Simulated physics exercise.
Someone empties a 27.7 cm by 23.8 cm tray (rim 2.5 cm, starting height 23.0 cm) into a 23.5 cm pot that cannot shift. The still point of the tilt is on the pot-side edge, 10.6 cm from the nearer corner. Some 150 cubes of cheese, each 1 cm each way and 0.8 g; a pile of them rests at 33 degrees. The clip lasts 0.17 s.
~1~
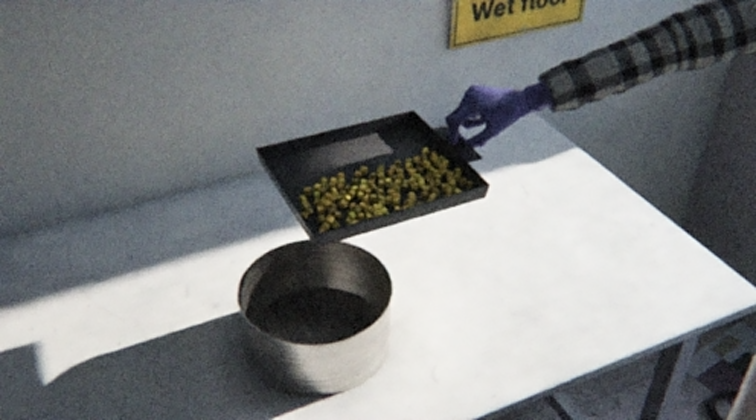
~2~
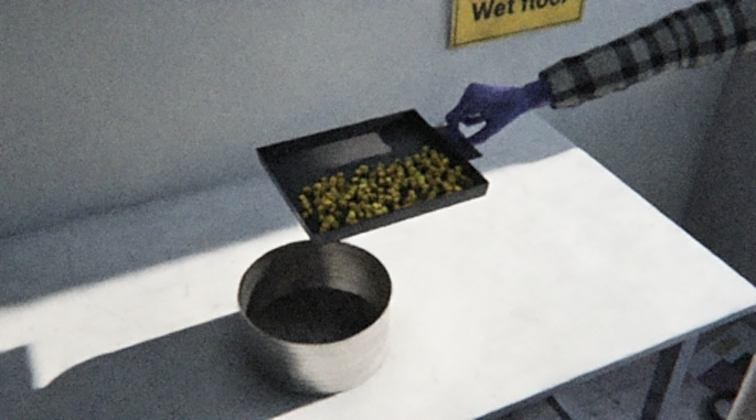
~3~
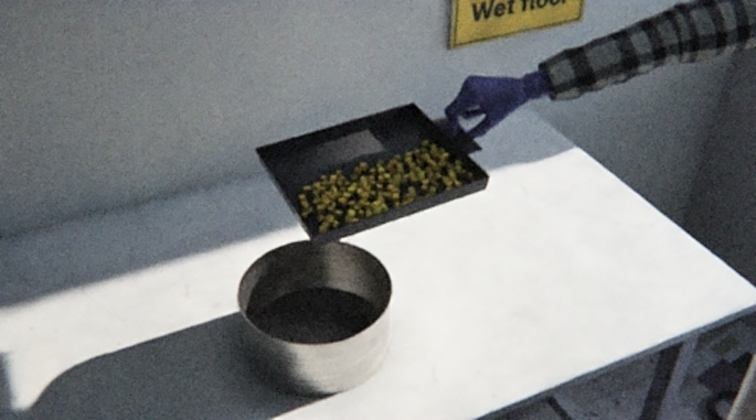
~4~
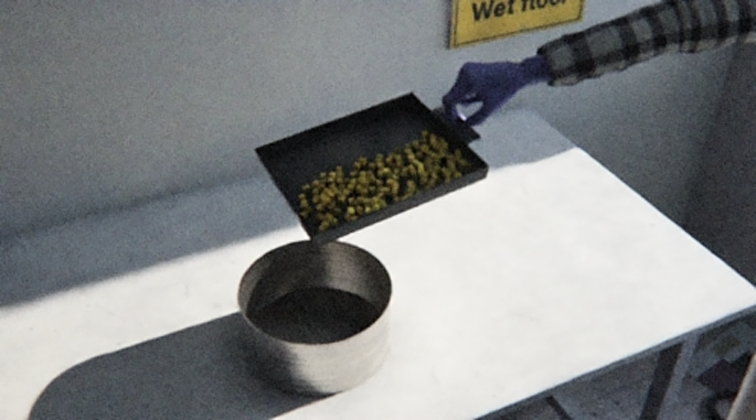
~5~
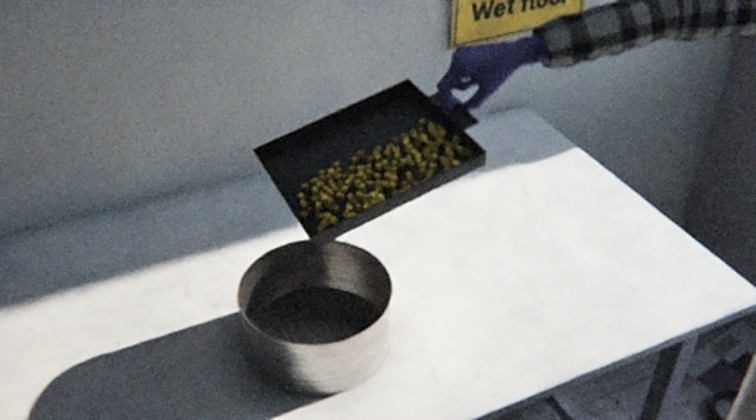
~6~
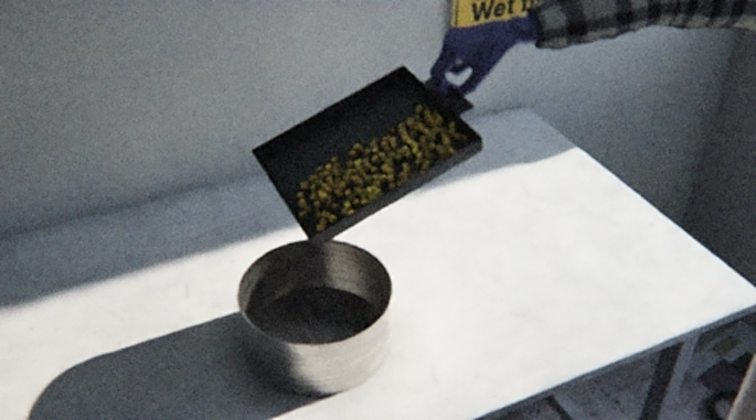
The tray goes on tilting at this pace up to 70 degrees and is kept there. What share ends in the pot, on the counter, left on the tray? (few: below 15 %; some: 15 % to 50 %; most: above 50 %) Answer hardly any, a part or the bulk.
In the pot: A part; on the counter: A part; left on the tray: A part.
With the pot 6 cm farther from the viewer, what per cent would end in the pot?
In that case some 25 per cent.
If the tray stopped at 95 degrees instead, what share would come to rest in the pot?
It would be near 40 per cent.
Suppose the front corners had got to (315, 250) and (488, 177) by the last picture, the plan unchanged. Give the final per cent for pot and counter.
Pot 45, counter 5.
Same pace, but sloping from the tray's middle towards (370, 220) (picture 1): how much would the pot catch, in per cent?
Some 25 per cent.
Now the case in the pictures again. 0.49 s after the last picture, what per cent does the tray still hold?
About 40 per cent.
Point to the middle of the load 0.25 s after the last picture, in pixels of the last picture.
Around (320, 157).
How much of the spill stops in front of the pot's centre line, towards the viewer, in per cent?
About 40 per cent.
Then, 0.15 s after the last picture, tilt 47 degrees; the tray holds 100 %, the pot 0 %.
Then, 0.25 s after the last picture, tilt 64 degrees; the tray holds 100 %, the pot 0 %.
Then, 0.49 s after the last picture, tilt 70 degrees; the tray holds 40 %, the pot 10 %.
In the end, pot 30 %, counter 40 %, tray 35 %.
